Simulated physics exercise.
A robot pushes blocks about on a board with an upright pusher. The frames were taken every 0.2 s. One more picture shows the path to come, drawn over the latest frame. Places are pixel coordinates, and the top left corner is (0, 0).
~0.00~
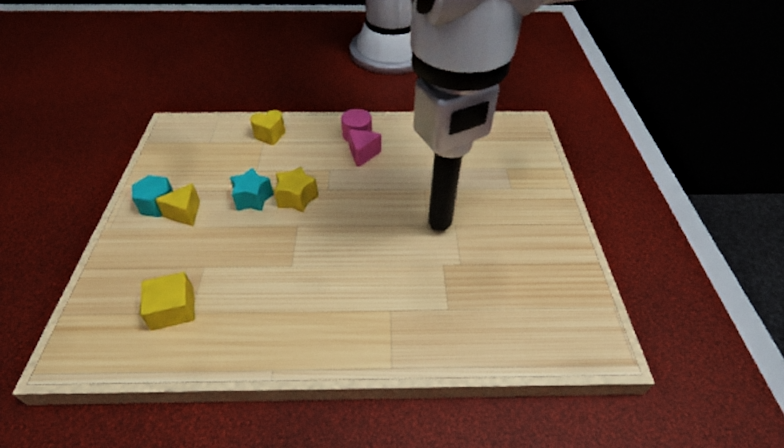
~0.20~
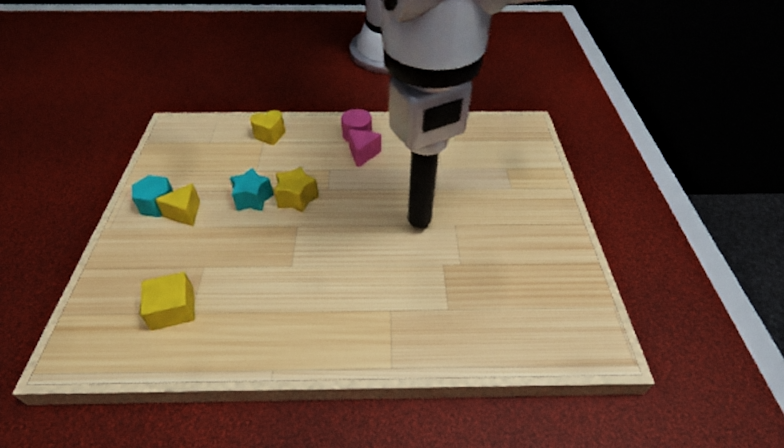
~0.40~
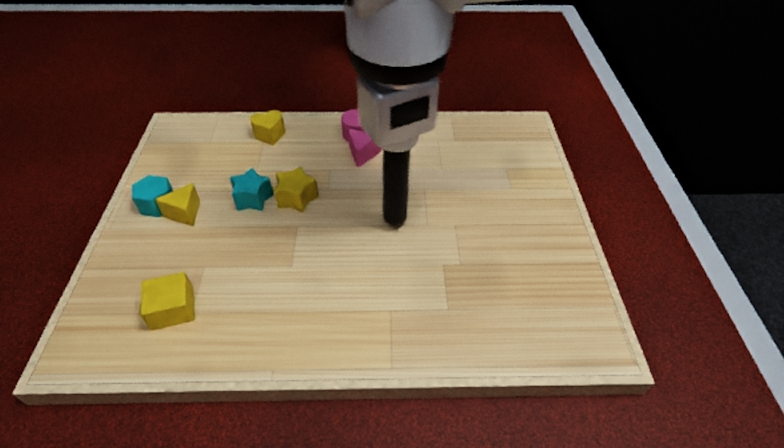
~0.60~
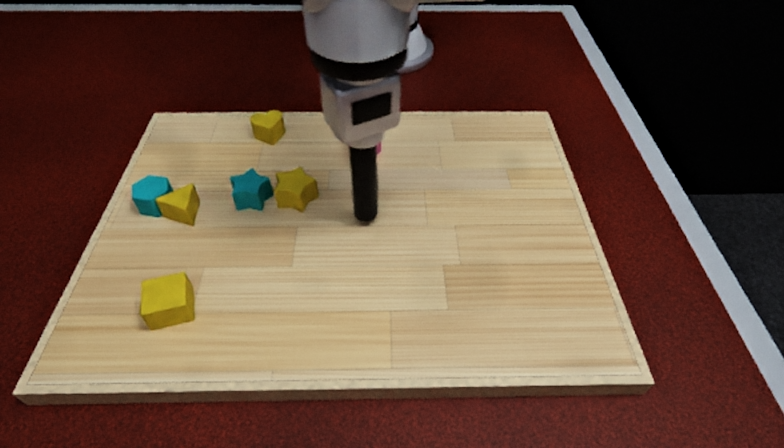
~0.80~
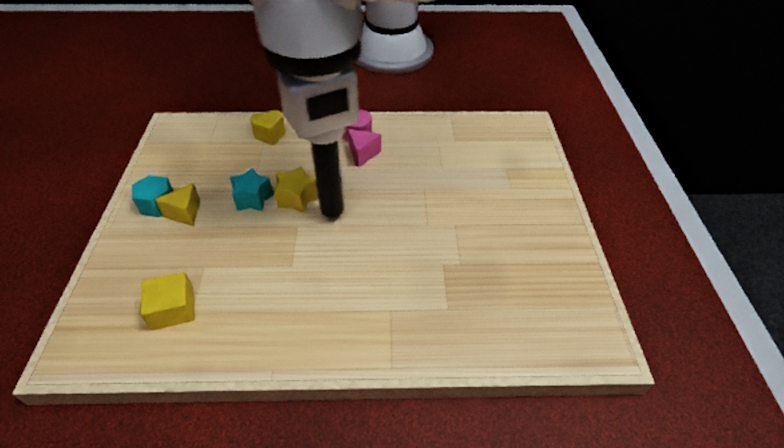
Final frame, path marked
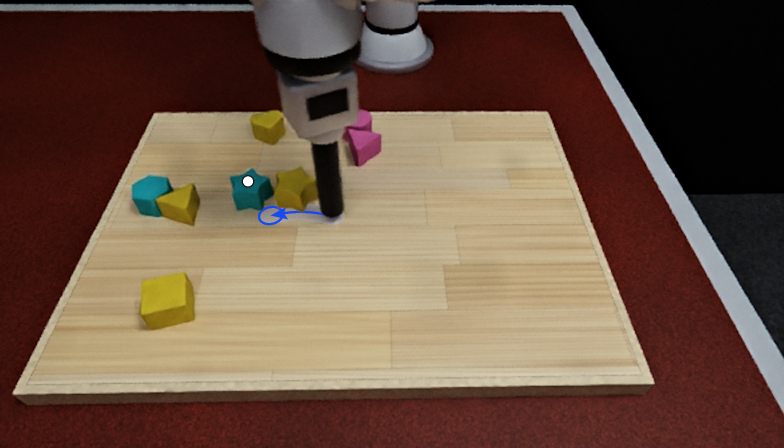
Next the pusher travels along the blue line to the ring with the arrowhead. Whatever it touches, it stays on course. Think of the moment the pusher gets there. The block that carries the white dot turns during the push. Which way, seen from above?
It turns counter-clockwise.
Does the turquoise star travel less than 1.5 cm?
Yes, I think so.
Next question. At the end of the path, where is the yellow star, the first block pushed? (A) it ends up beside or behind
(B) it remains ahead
My pick is A.
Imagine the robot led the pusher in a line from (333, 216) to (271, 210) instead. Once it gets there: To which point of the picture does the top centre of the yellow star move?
Most likely (280, 174).
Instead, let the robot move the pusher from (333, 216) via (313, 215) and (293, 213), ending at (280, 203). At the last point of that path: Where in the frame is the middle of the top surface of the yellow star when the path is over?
Its top middle will sit at (282, 168).
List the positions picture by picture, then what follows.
In the first picture, tip of the pusher (440, 223), middles of tops, turquoise star (248, 181), yellow star (293, 180).
In the second picture, pusher (420, 220), nothing pushed.
In the third picture, pusher (395, 218), nothing pushed.
In the fourth picture, pusher (366, 214), nothing pushed.
In the fifth picture, pusher (333, 210), turquoise star (248, 181), yellow star (293, 180).
The line goes from (333, 216) by way of (313, 213) and (292, 212) to (271, 215); the dot is on the turquoise star.
On the path given first. Halfway along, pusher (301, 206); yellow star (288, 178), turned 25° clockwise.
At the end, pusher (269, 209); turquoise star (244, 178), turned 30° anticlockwise; yellow star (281, 176), turned 55° clockwise.
